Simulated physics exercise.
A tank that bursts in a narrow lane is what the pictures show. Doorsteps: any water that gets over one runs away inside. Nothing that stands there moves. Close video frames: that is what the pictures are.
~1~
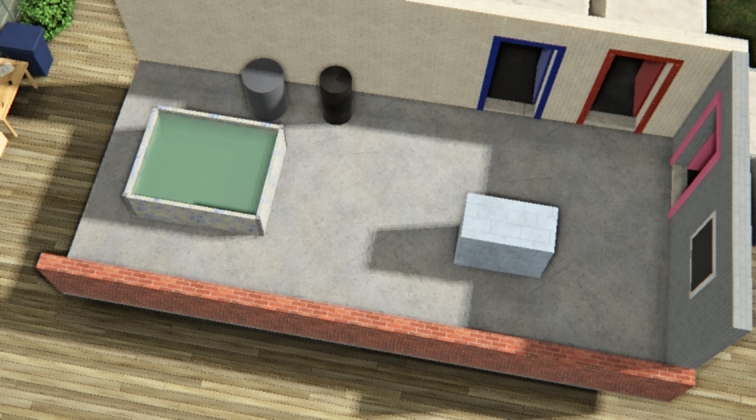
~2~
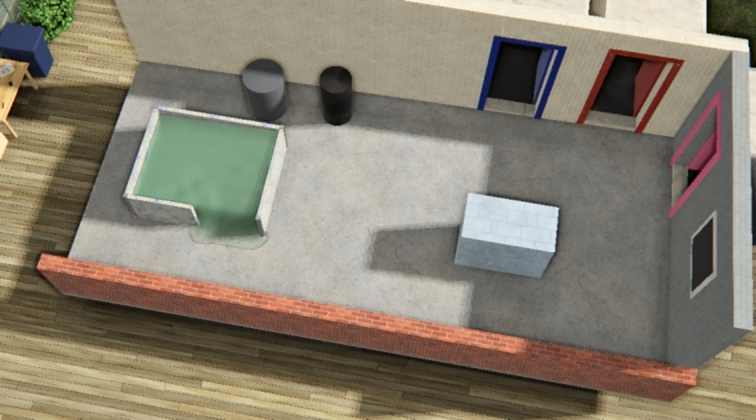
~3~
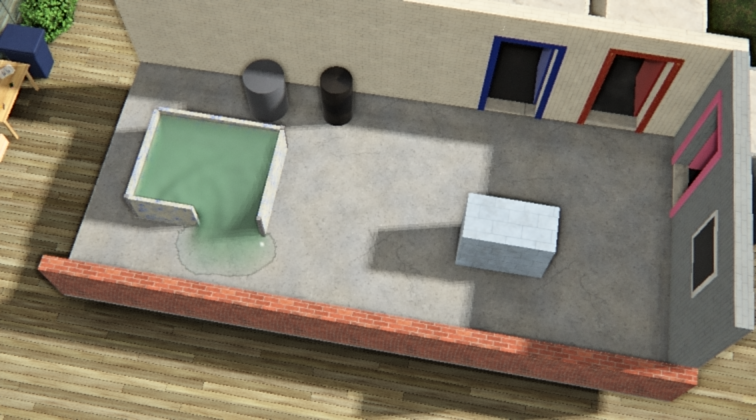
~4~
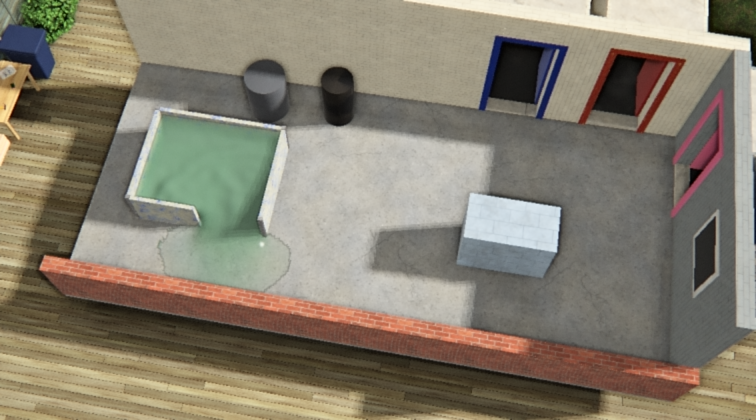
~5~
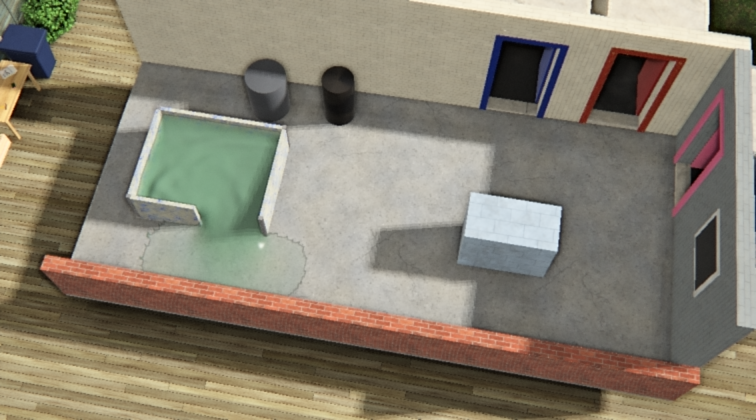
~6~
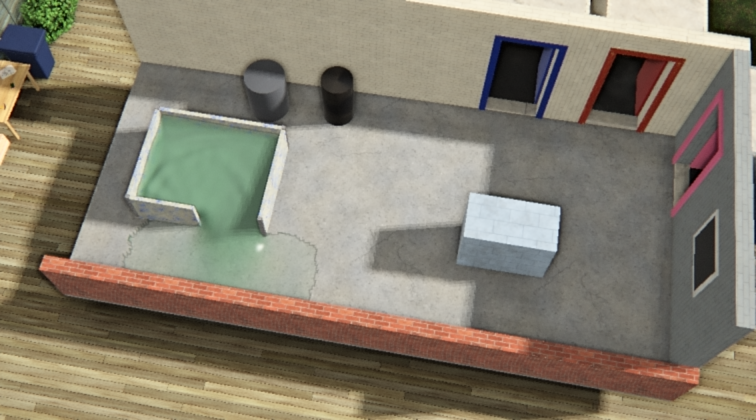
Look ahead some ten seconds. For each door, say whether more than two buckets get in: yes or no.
Pink door: No; blue door: No; red door: No.
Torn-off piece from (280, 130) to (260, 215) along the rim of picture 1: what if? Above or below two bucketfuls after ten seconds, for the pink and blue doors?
Pink door: Exceeds it; blue door: Exceeds it.
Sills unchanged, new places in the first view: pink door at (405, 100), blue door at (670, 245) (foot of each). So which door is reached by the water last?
The flood gets to the one in red after all the others.
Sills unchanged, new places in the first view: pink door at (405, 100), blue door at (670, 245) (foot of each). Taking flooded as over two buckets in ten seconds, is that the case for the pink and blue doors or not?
As I see it, the pink door remains within bounds while the blue door remains within bounds.
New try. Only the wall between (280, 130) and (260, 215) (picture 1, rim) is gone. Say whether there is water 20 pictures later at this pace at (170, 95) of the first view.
Answer: Bone-dry.
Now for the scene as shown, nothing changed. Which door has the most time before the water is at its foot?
It's the red one.
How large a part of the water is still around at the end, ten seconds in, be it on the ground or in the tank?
Roughly 60 parts in a hundred.
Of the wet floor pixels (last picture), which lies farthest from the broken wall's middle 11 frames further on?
The front tops out at about (485, 344).
A moment on, water covers 15 % of the floor; the pink door not reached, the blue door not reached, the red door not reached.
Next, water covers 25 % of the floor; the pink door not reached, the blue door not reached, the red door not reached.
Then, water covers 45 % of the floor; the pink door not reached, the blue door not reached, the red door not reached.
Later, water covers 60 % of the floor; the pink door wet at the sill, nothing in, the blue door under two buckets in, the red door not reached.
In the end, water covers 70 % of the floor; the pink door wet at the sill, nothing in, the blue door under two buckets in, the red door wet at the sill, nothing in.
